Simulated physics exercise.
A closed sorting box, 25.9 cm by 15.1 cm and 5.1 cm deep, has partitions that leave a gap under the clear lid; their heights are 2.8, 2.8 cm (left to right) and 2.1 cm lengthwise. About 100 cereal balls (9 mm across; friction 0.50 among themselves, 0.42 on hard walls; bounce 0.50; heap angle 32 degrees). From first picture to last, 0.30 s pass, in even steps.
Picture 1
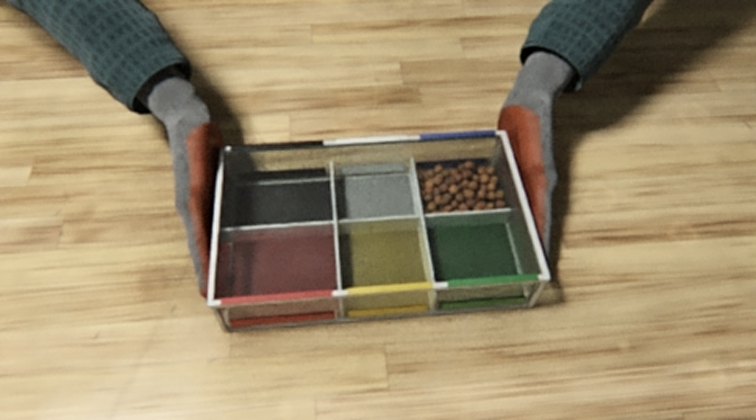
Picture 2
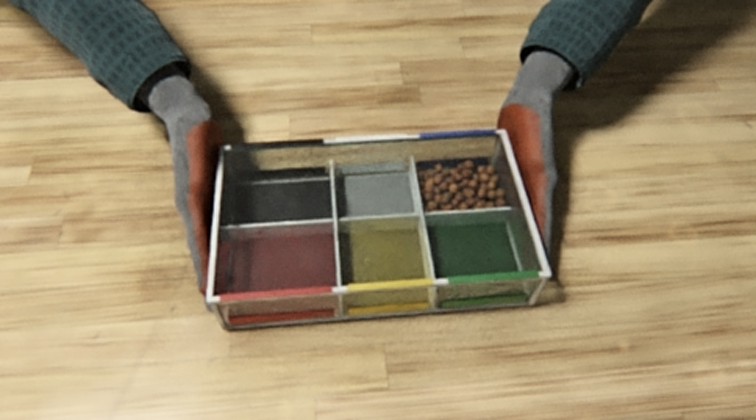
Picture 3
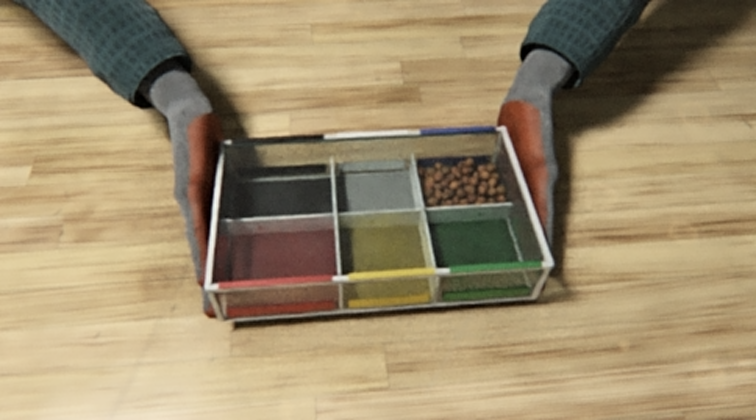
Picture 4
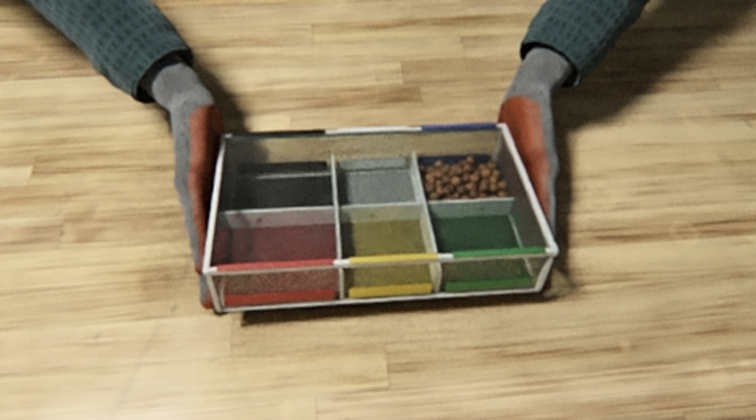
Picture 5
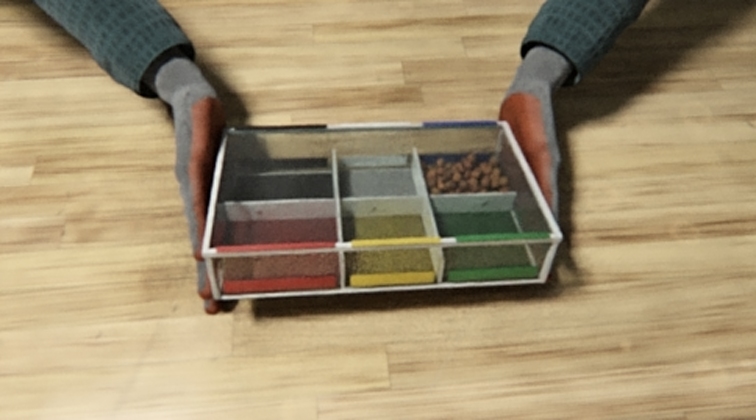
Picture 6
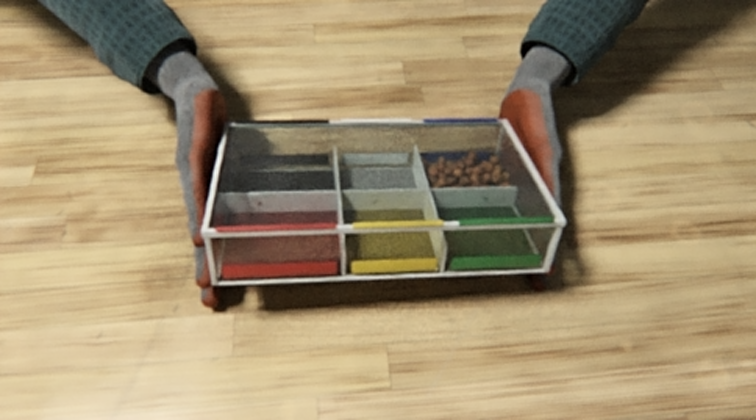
On a wooden surface, two gloved hands gradually tilt a clear divided box of brown balls.
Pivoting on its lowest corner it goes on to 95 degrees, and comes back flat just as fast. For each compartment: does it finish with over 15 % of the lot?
Red: No, blue: Yes, green: No, yellow: No, white: No, black: No.
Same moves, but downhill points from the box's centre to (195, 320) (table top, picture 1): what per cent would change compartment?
Some 85 per cent.
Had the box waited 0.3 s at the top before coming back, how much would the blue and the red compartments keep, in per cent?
Blue 100, red 0.
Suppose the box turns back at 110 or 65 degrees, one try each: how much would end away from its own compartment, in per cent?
About 0 and 0 per cent.
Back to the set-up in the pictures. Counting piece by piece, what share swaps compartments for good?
Roughly 0 per cent.
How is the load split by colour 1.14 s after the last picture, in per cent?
Red 0, blue 100, green 0, yellow 0, white 0, black 0.
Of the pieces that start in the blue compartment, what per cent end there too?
Some 100 per cent.
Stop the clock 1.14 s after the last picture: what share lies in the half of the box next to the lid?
About 20 per cent.
Then, 1.14 s after the last picture, tilt 95 degrees; blue 100 %.
Then, 1.91 s after the last picture, tilt 42 degrees; blue 100 %.
Then, 2.69 s after the last picture, tilt 0 degrees; blue 100 %.
In the end, red 0 %, blue 100 %, green 0 %, yellow 0 %, white 0 %, black 0 %.
